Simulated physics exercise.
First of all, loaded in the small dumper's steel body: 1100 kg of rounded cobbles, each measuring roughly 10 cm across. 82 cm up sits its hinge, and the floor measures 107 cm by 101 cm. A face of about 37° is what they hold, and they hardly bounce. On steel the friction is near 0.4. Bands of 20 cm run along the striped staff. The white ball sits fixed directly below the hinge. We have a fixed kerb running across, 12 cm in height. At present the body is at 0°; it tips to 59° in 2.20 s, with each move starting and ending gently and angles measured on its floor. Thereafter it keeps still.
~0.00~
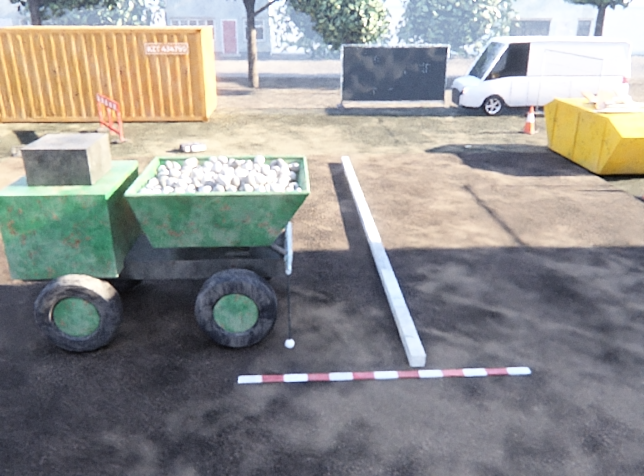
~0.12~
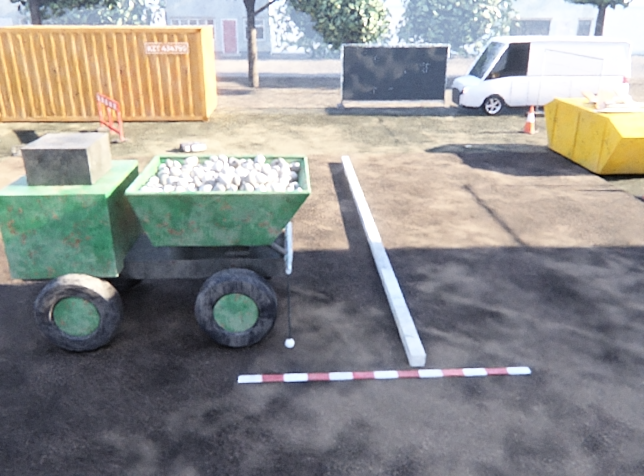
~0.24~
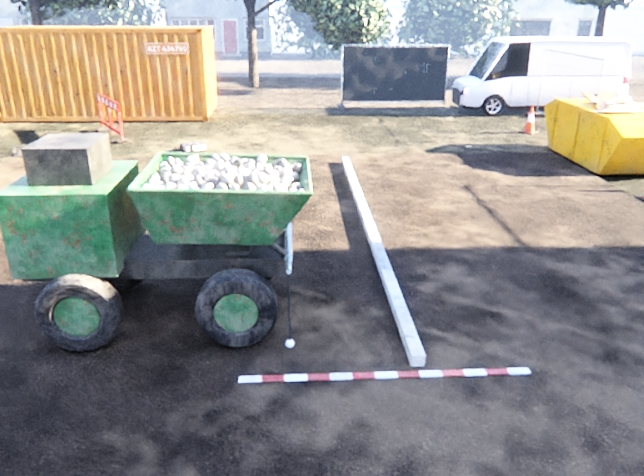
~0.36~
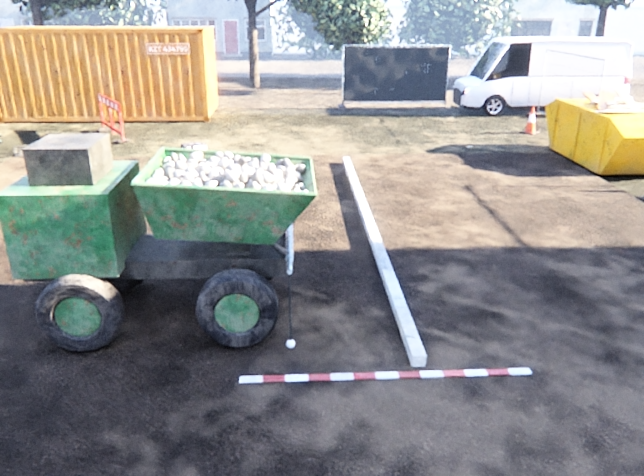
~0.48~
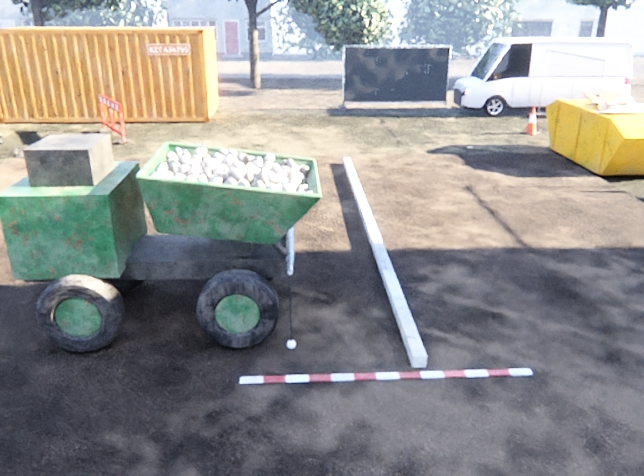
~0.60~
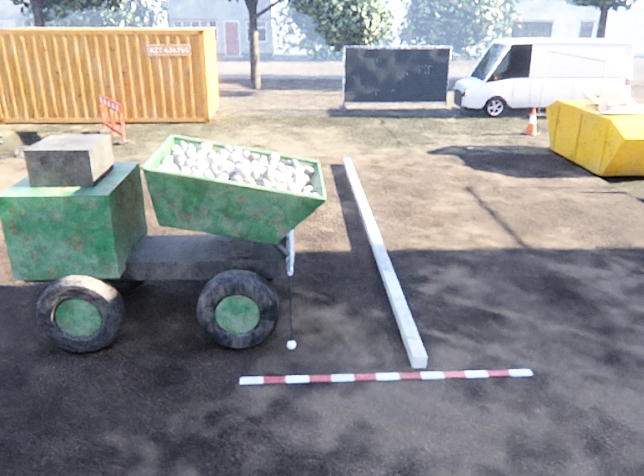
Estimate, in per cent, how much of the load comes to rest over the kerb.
25 %.
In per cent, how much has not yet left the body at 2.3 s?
Estimate: Approx. 85 %.
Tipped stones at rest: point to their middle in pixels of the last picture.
Middle at around (391, 308), I'd say.
After 1.6 s the floor is at 50°; 100 % in the body; the foremost stones are at (354, 207).
After 2.3 s the floor is at 59°; 84 % in the body, 14 % on this side of the kerb, 2 % over the kerb; the foremost stones are at (423, 303).
After 2.7 s the floor is at 59°; 68 % in the body, 20 % on this side of the kerb, 12 % over the kerb; the foremost stones are at (466, 312).
After 5.5 s the floor is at 59°; 38 % in the body, 35 % on this side of the kerb, 27 % over the kerb; the foremost stones are at (538, 301).
